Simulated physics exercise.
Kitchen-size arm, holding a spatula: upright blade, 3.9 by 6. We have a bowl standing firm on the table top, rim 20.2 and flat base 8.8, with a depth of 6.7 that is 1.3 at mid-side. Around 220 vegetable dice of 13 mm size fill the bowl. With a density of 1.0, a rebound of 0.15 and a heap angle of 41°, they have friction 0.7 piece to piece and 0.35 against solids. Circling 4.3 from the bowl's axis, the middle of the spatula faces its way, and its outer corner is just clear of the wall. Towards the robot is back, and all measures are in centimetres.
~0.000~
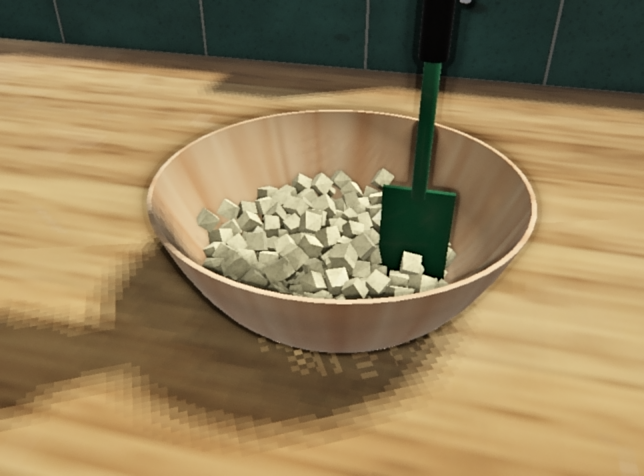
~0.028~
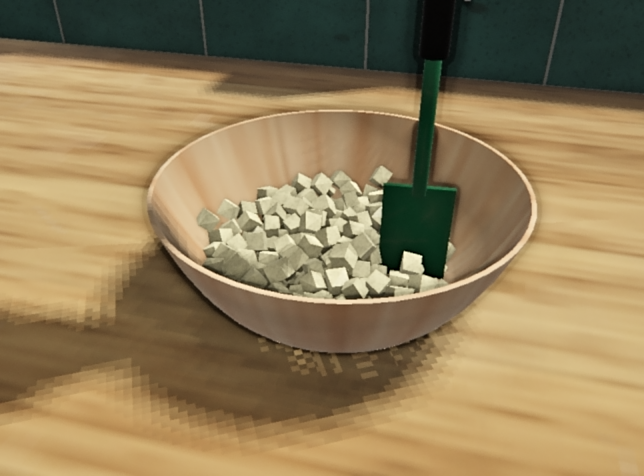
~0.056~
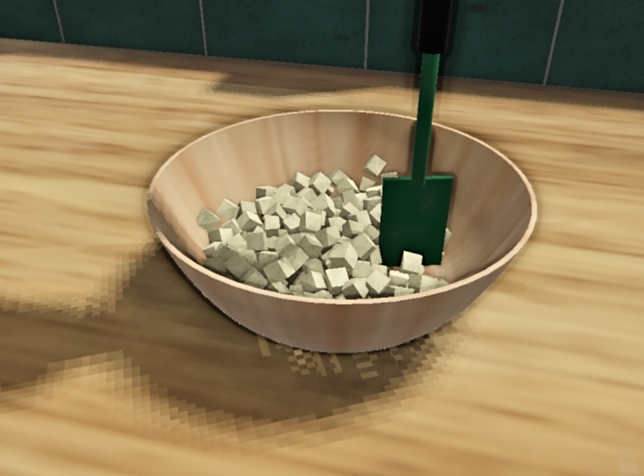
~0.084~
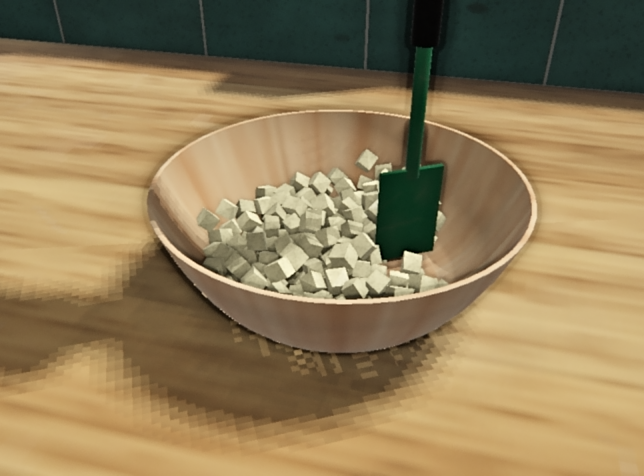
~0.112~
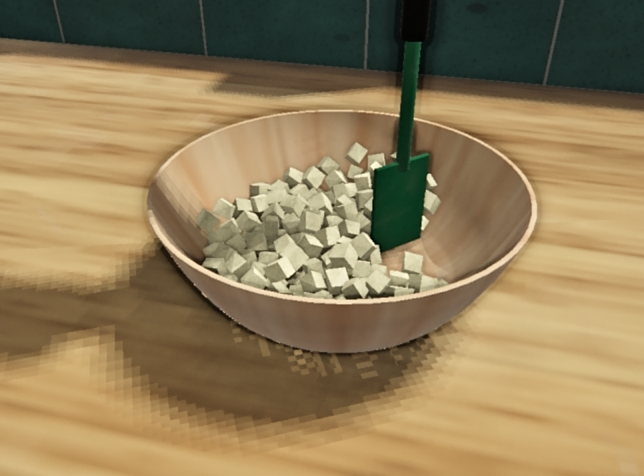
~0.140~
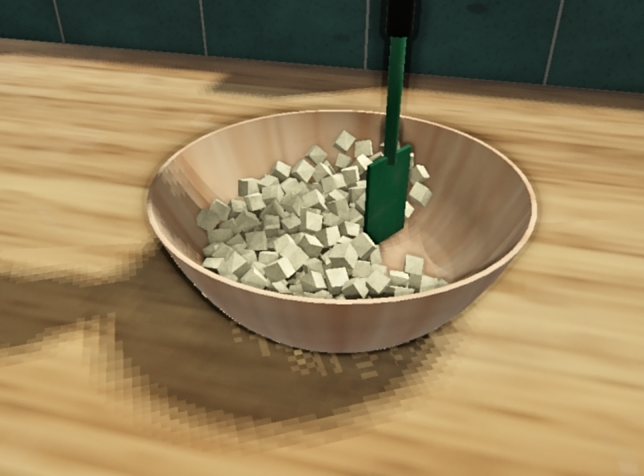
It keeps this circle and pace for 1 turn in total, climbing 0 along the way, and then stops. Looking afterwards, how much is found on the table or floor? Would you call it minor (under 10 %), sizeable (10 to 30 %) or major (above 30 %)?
I would call it minor.
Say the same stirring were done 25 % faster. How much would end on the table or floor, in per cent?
Then roughly 5 %.
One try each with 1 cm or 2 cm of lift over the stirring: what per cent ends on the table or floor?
Some 5 and some 5 per cent.
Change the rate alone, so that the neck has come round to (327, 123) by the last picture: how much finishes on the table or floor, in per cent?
I'd put it close to 20 per cent.
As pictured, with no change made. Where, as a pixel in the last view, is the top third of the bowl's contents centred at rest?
Estimated centre: (425, 192).
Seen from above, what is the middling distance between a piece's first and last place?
9 cm.
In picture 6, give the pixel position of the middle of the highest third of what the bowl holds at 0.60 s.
In the final view it lies at about (433, 267).
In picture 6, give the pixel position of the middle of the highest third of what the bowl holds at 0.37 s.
I'd put it at around (209, 221).
By 0.37 s, 176° round, highest piece 8 above the table; 221 in the bowl, 1 in flight or on the tool.
By 0.60 s, 292° round, highest piece 8 above the table; 215 in the bowl, 7 on the table or floor.
By 0.91 s, 0° round, highest piece 8 above the table; 211 in the bowl, 11 on the table or floor.
By 1.61 s, 0° round, highest piece 8 above the table; 211 in the bowl, 11 on the table or floor.
Final count, 211 in the bowl, 11 on the table or floor. That is 5 % on the table or floor.
